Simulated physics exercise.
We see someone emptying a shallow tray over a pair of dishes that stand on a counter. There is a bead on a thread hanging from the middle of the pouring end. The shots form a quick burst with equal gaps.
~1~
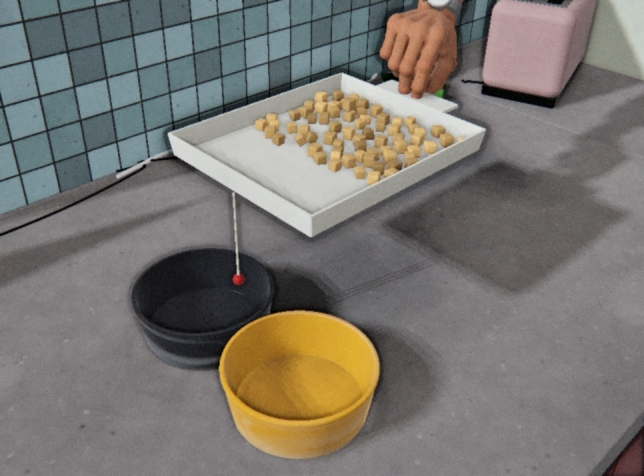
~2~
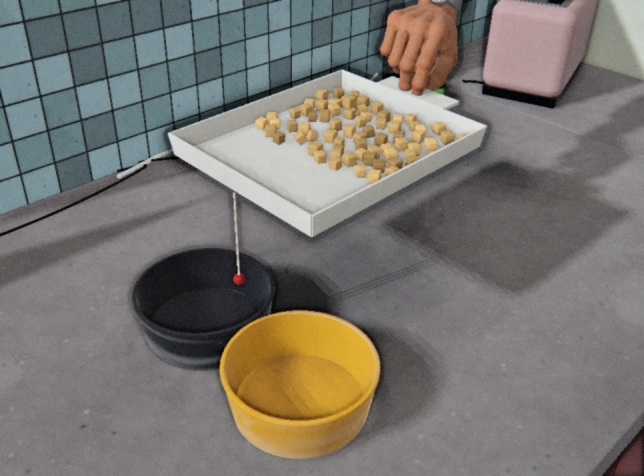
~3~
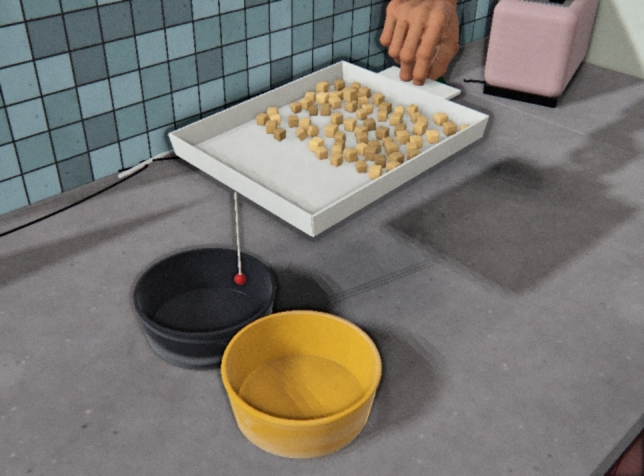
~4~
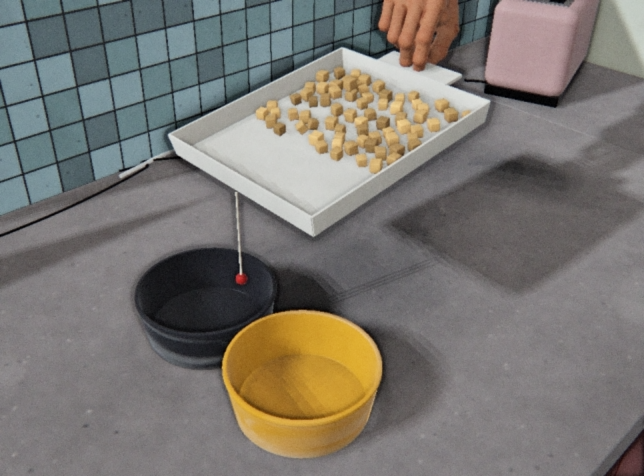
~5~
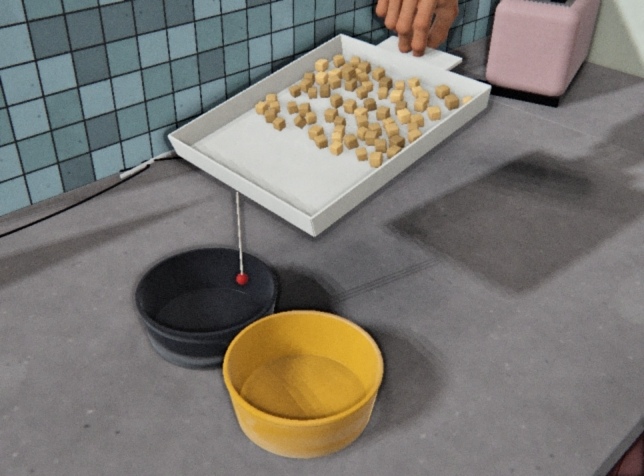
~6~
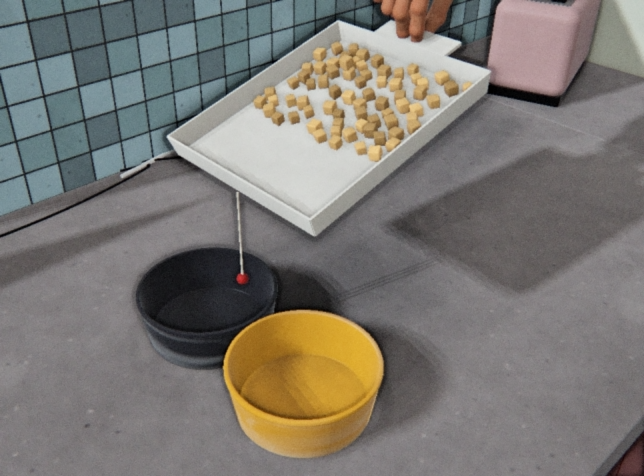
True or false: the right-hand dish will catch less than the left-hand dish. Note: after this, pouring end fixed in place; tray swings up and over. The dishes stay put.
True.
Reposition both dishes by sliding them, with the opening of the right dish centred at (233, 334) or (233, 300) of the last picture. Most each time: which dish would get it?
First try: The rightmost dish. Second try: The rightmost dish.
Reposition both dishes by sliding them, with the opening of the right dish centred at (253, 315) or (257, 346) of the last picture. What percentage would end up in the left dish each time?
I'd say about 20 percent, followed by about 40 percent.
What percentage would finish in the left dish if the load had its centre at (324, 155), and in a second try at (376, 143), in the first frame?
Roughly 40 and 40 percent, in that order.
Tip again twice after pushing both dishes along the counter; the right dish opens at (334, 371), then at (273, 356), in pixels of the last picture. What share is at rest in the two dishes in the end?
Near 40 and 80 percent respectively.
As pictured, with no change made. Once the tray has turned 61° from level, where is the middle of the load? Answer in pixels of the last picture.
Centre estimate: (245, 159).
Soon after the last picture, tray tipped steeply; nearly all on the tray; a stray few in the air.
A little later, tray tipped past a quarter turn; nearly all on the tray; a stray few in the left dish; a stray few outside both; a stray few in the air.
Later still, tray tipped past a quarter turn; about a quarter in the right dish; about half in the left dish; about a third outside both.
At rest, tray tipped past a quarter turn; about a quarter in the right dish; about half in the left dish; about a third outside both.
